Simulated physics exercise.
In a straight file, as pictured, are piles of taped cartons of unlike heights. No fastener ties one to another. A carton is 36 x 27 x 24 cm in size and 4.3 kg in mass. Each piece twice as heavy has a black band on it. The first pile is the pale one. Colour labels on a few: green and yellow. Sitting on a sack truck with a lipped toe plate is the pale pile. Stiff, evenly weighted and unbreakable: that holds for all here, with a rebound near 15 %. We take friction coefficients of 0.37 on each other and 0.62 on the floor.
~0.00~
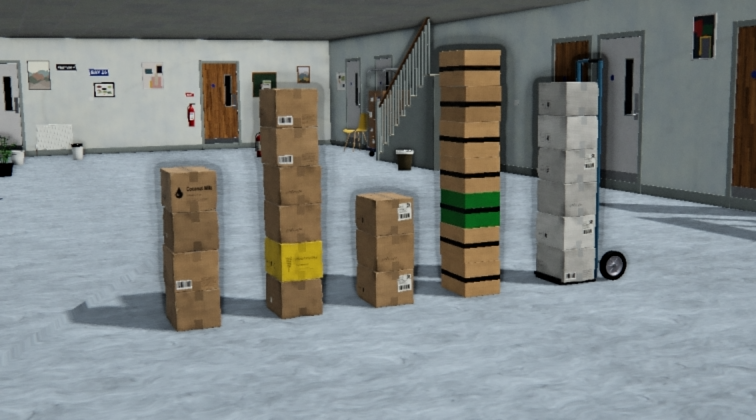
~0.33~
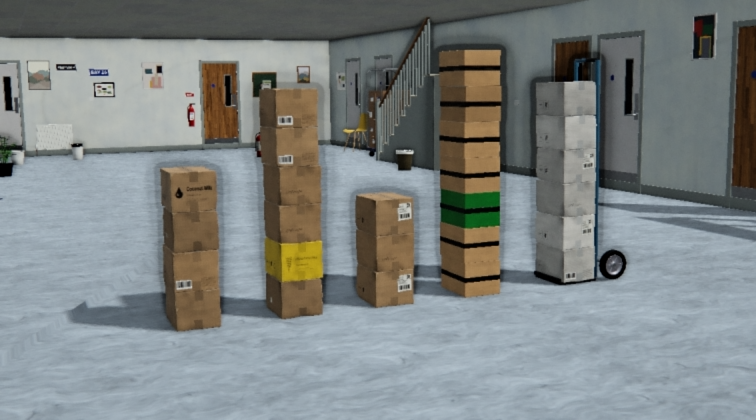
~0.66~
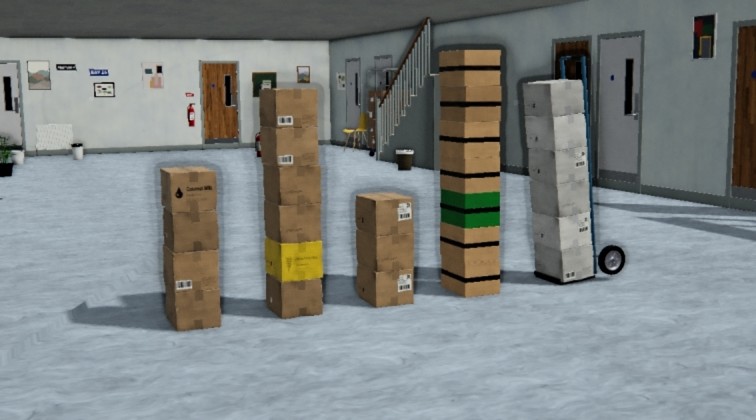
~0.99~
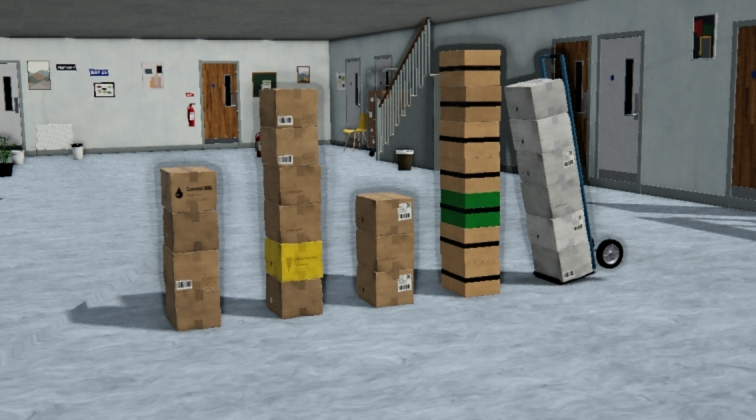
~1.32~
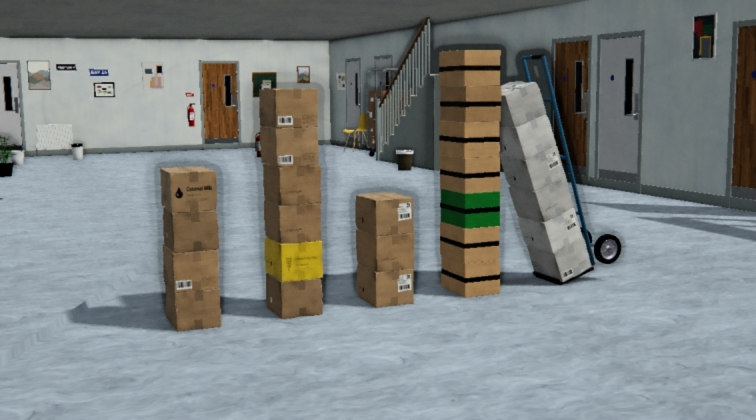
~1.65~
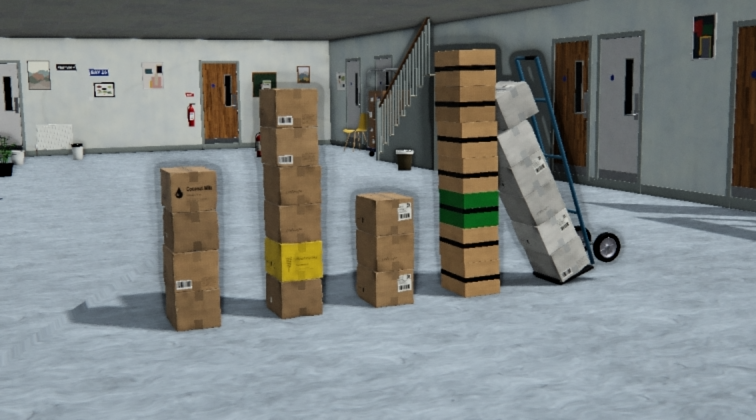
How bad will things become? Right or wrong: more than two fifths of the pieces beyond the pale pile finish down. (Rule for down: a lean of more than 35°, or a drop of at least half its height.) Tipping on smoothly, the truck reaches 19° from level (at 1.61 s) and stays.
Wrong, it is less than two fifths.
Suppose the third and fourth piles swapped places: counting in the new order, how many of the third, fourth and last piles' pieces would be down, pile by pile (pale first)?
Down tally in the new order: Third = 0, fourth = 0, last = 0.
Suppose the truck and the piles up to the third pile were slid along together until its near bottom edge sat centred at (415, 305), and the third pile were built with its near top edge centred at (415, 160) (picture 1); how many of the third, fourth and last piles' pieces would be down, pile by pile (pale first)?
Third 0, fourth 0, last 0.
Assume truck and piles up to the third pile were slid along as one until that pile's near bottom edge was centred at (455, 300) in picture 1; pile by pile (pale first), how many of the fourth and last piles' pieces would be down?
That would give fourth 0, last 0.
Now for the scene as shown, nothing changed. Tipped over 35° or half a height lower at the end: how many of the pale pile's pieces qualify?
The answer is 0 pale pieces.
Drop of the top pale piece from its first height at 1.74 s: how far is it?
0 cm lower.
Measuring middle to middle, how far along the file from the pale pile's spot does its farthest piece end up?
About 50 cm along the file.
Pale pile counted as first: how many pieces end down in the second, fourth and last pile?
Counting pieces, the second pile has 0, the fourth 0 and the last 0.
By 1.74 s, 0 of the pale pile down; none of the 20 other cartons down, 3 disturbed.
By 2.56 s, 0 of the pale pile down; none of the 20 other cartons down, 1 disturbed.
When it is over (2.8 s), 0 of the pale pile down; none of the 20 other cartons down, 1 disturbed; green carton unmoved; yellow carton unmoved. That is 0 per cent. In pixels of the last frame, middles, green carton near (469, 207), yellow carton near (293, 257).
